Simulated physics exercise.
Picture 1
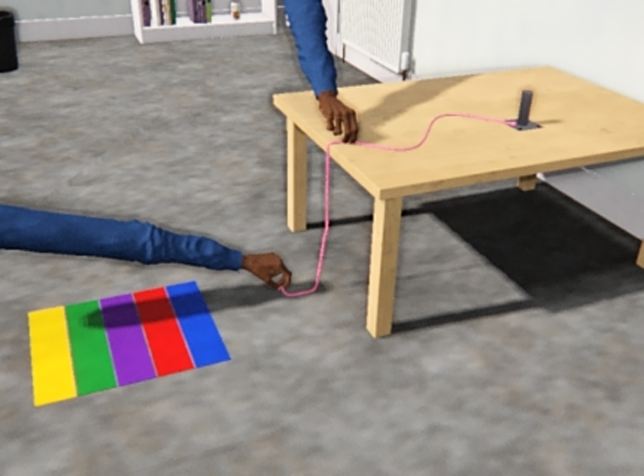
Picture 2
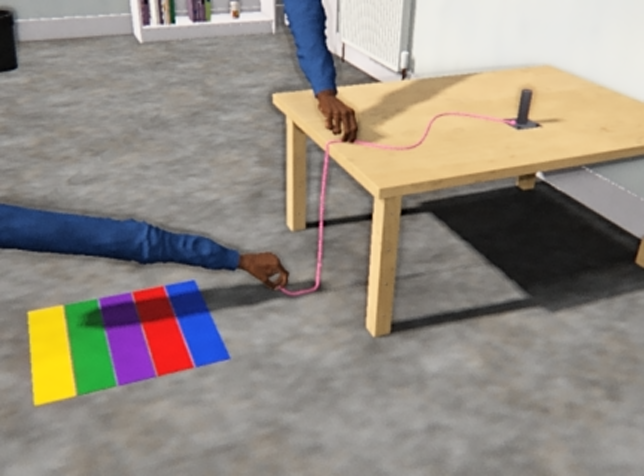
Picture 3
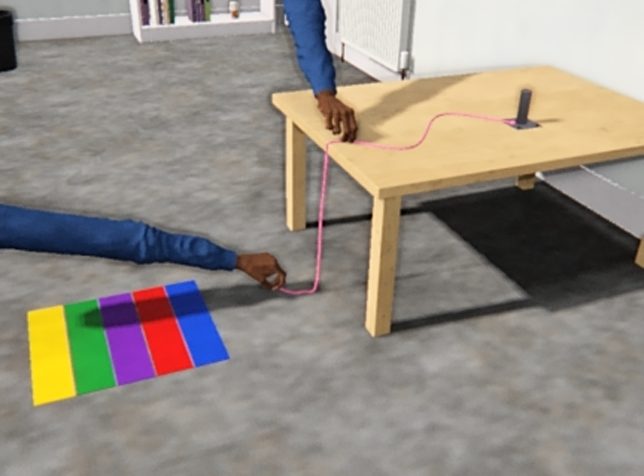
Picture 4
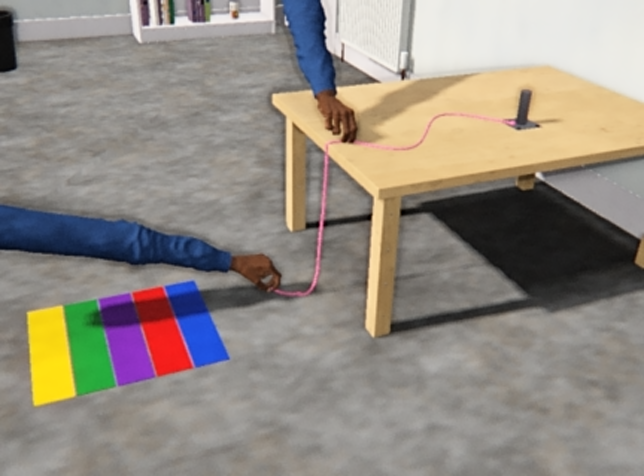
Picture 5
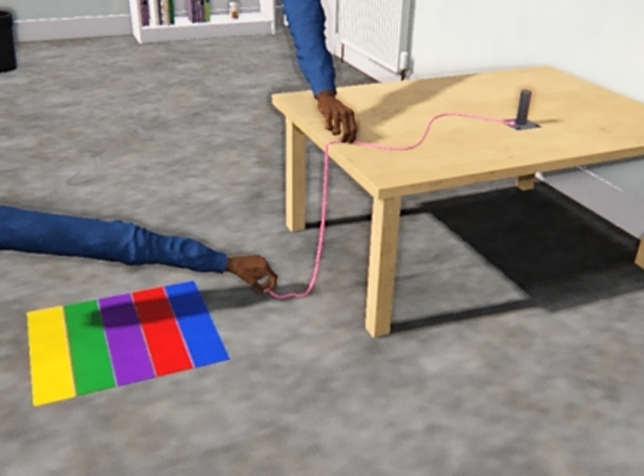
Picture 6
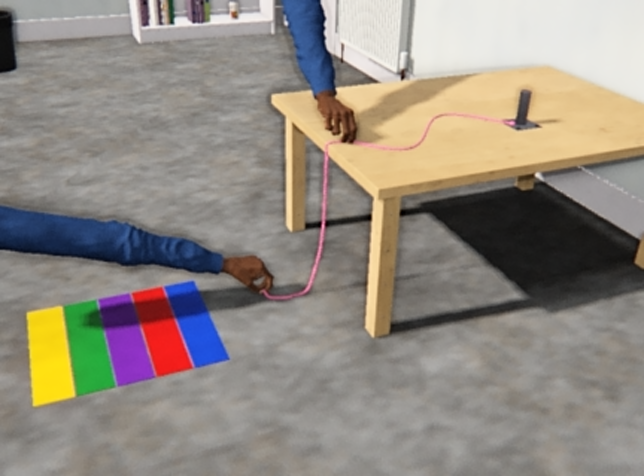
The hand near the floor drew the end of a pink shoelace slightly left, toward the coloured strips, while another hand pressed the lace against the table's edge and stayed still.
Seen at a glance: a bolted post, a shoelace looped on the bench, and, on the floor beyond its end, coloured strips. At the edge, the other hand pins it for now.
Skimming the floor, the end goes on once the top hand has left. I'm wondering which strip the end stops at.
It stops at the green strip.
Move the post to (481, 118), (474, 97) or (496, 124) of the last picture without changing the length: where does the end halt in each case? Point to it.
The three places are (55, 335), (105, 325) and (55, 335), in that order.
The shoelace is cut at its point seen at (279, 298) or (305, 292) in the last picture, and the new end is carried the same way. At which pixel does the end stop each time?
In order, about (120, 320) and about (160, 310).
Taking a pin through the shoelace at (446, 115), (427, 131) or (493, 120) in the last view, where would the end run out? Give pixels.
The pixel places are (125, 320), (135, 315) and (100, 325), one per try.
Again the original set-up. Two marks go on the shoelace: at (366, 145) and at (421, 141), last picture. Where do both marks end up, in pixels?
(308, 165) and (368, 140).
Soon after, end near (151, 314); over red.
After that, end near (112, 322); over purple.
At the stop, end near (89, 326); over green. It gets as far as the green strip.
